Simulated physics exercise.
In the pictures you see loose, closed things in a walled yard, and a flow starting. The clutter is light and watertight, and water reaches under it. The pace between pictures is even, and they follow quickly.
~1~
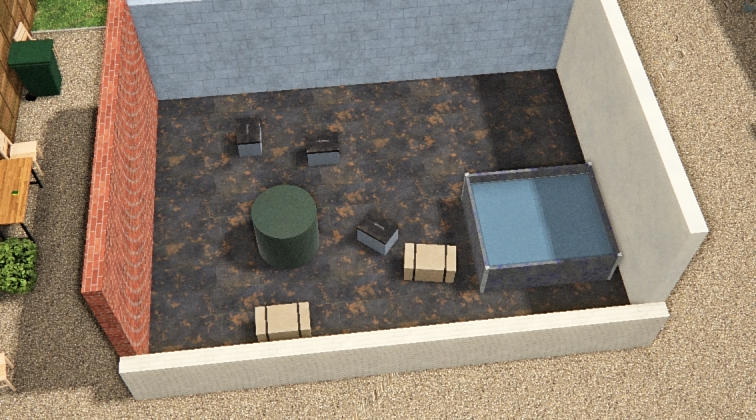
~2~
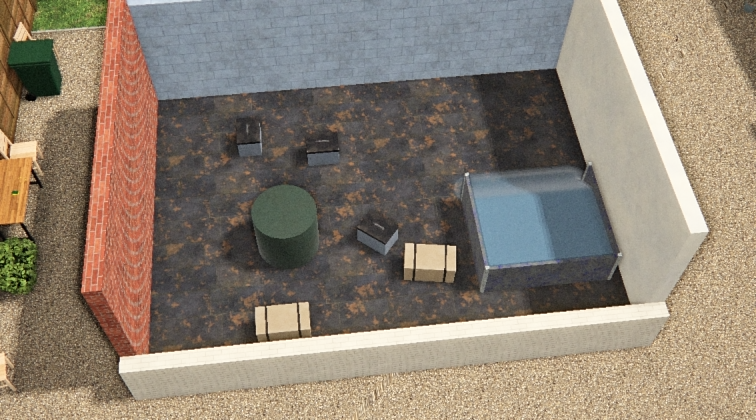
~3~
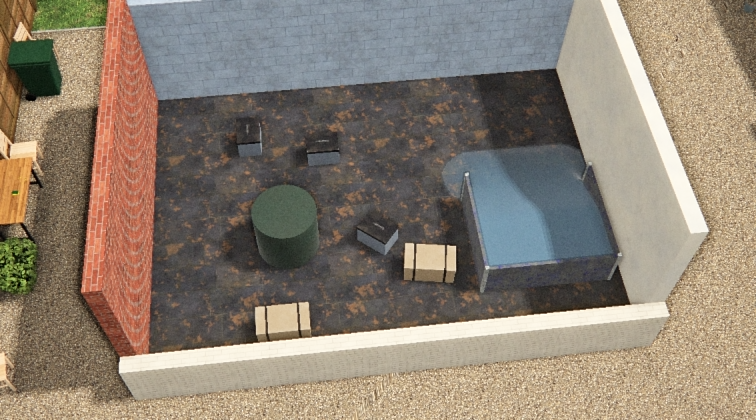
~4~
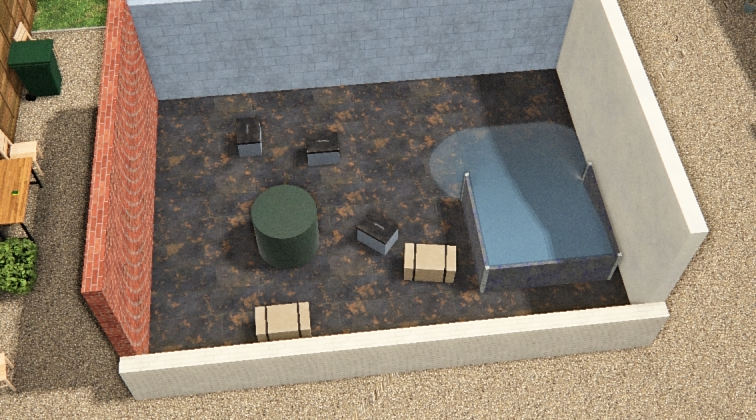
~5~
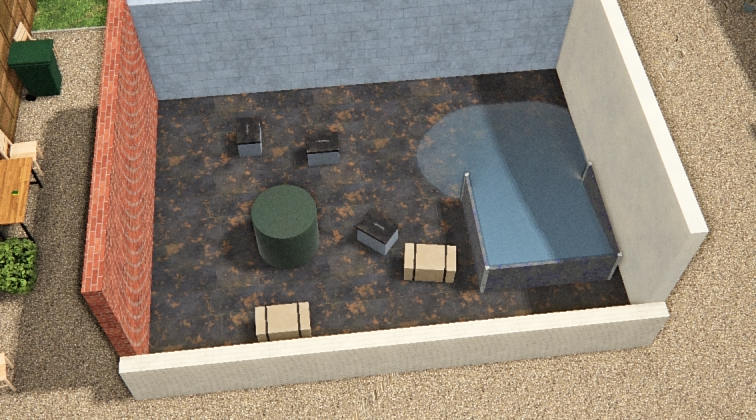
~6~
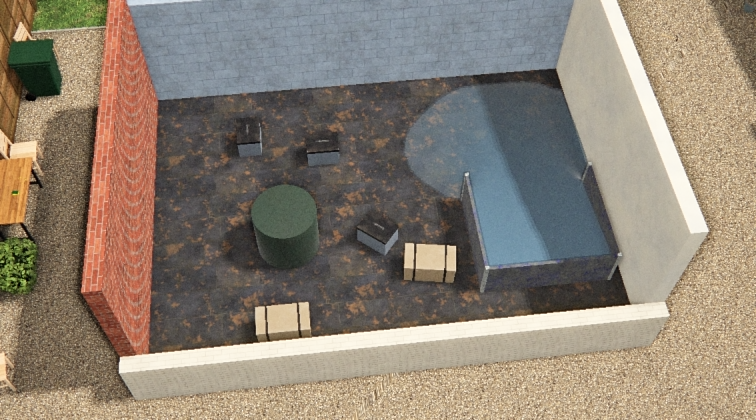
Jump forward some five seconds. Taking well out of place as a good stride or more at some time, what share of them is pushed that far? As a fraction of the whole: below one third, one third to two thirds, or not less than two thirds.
The fraction is one third to two thirds.
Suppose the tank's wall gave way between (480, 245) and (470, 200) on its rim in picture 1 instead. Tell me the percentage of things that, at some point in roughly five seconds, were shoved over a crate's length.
About 100 per cent.
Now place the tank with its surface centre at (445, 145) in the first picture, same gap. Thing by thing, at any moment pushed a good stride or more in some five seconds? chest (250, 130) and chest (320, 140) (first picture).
In the order asked: Got displaced that much and got displaced that much.
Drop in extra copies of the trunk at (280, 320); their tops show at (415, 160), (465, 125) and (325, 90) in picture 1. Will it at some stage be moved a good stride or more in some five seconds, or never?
Each in turn: Pushed clear, pushed clear, pushed clear.
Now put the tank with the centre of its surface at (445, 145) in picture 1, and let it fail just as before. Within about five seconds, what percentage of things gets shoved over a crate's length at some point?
I make it 40 per cent.
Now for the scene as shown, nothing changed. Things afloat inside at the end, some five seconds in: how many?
The total is 2.
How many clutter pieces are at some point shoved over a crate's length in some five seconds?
Count: 2.
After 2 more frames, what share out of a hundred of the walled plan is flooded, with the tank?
Close to 30 per cent, tank included.
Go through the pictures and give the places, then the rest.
A chest at (322, 142), on the bottom; a trunk at (430, 257), on the bottom; 0 of 5 have shifted, in the first frame.
A chest at (322, 142), on the bottom; a trunk at (430, 257), on the bottom; 0 of 5 have shifted, in the second frame.
A chest at (322, 142), on the bottom; a trunk at (430, 257) rests on the ground; 0 of 5 have shifted, in the third frame.
A chest at (322, 142) rests on the ground; a trunk at (430, 257) rests on the ground; 0 of 5 have shifted, in the fourth frame.
A chest at (322, 142), on the bottom; a trunk at (430, 257) rests on the ground; 0 of 5 have shifted, in the fifth frame.
A chest at (322, 142) rests on the ground; a trunk at (430, 257), on the bottom; 0 of 5 have shifted, in the sixth frame.
A moment on, 0 of 5 are well off their spots; 0 afloat.
Next, 0 of 5 are well off their spots; 0 afloat.
Later, 1 of 5 are well off their spots; 0 afloat.
In the end, 2 of 5 are well off their spots, and 2 have been at some point; 2 afloat.
